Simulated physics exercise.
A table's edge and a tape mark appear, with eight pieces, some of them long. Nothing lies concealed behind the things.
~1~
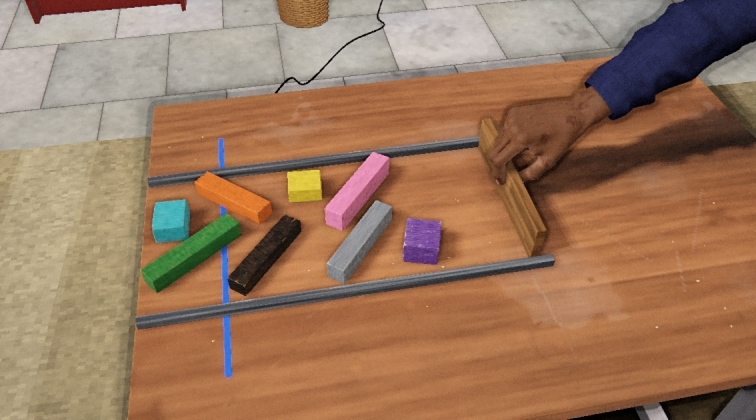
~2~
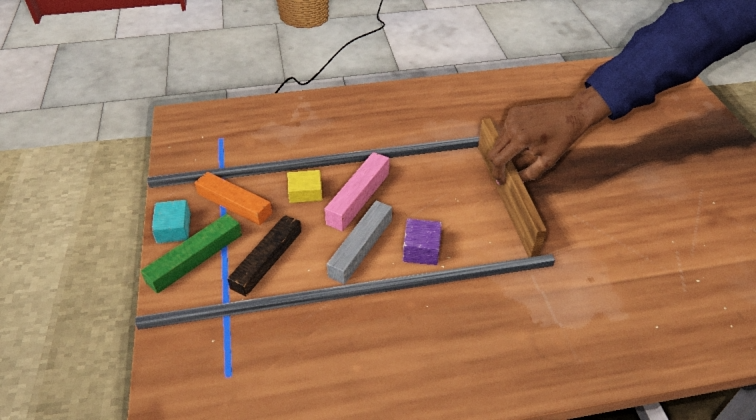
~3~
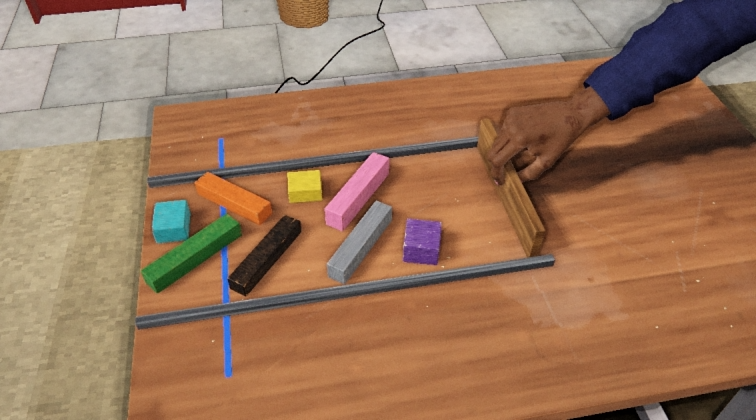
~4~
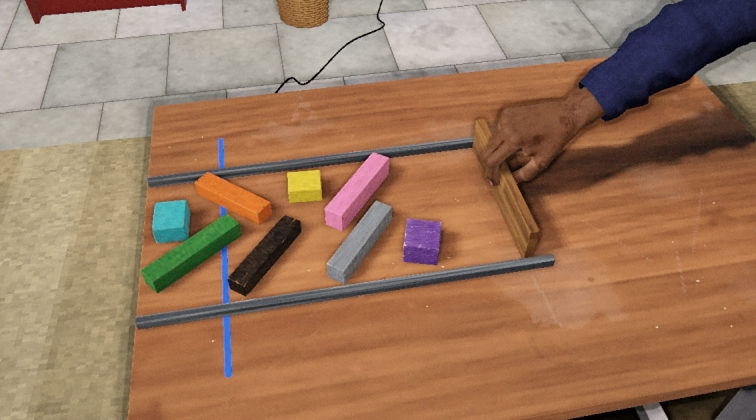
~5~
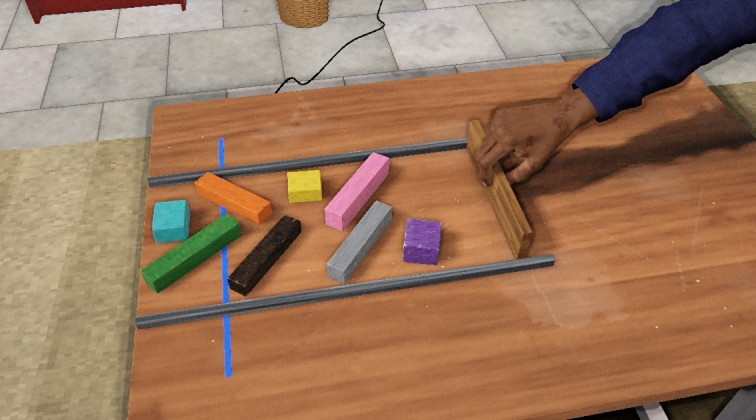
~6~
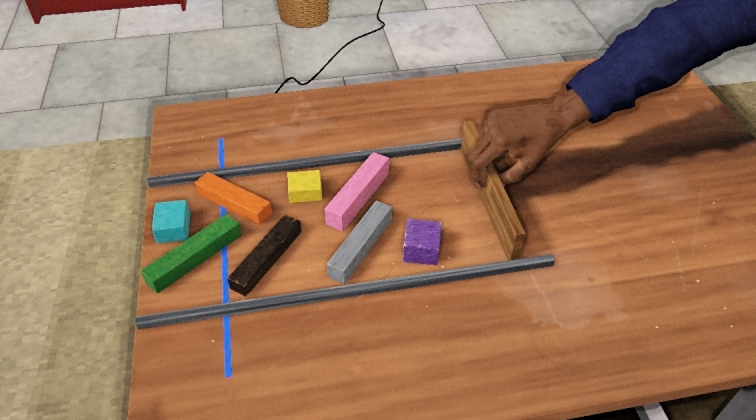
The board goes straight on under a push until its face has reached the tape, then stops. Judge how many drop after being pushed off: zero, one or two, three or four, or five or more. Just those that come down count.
Only one or two.
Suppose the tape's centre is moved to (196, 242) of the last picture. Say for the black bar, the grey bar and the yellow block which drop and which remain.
Here the black bar drops down while the grey bar remains in place and the yellow block remains in place.
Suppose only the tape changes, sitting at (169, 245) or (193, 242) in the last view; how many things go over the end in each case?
Ending up on the floor: First try 7, second try 4.
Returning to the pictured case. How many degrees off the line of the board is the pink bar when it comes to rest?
The angle is some 20°.
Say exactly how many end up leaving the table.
The total is 2.
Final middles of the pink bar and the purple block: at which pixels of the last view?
Taking them in turn, first comes (194, 210), then (206, 280).
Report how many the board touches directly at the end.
Looks like 3 of them, all told.
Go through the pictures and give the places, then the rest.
The first picture shows turquoise block (172, 221); green bar (193, 252); orange bar (233, 198); board (509, 184); tape (224, 238).
The second picture shows green bar (194, 252); black bar (266, 254).
The third picture shows orange bar (233, 198); pink bar (358, 190).
The fourth picture shows turquoise block (172, 221); yellow block (305, 186).
The fifth picture shows green bar (194, 252); grey bar (361, 241).
The sixth picture shows turquoise block (172, 221); green bar (194, 252); orange bar (233, 198); board (489, 187); tape (224, 238).
Early on, none off yet; turquoise block at rest near (172, 221); green bar at rest near (194, 252); orange bar at rest near (233, 198).
Finally, the number that fall off is one or two; lost, green bar and turquoise block.
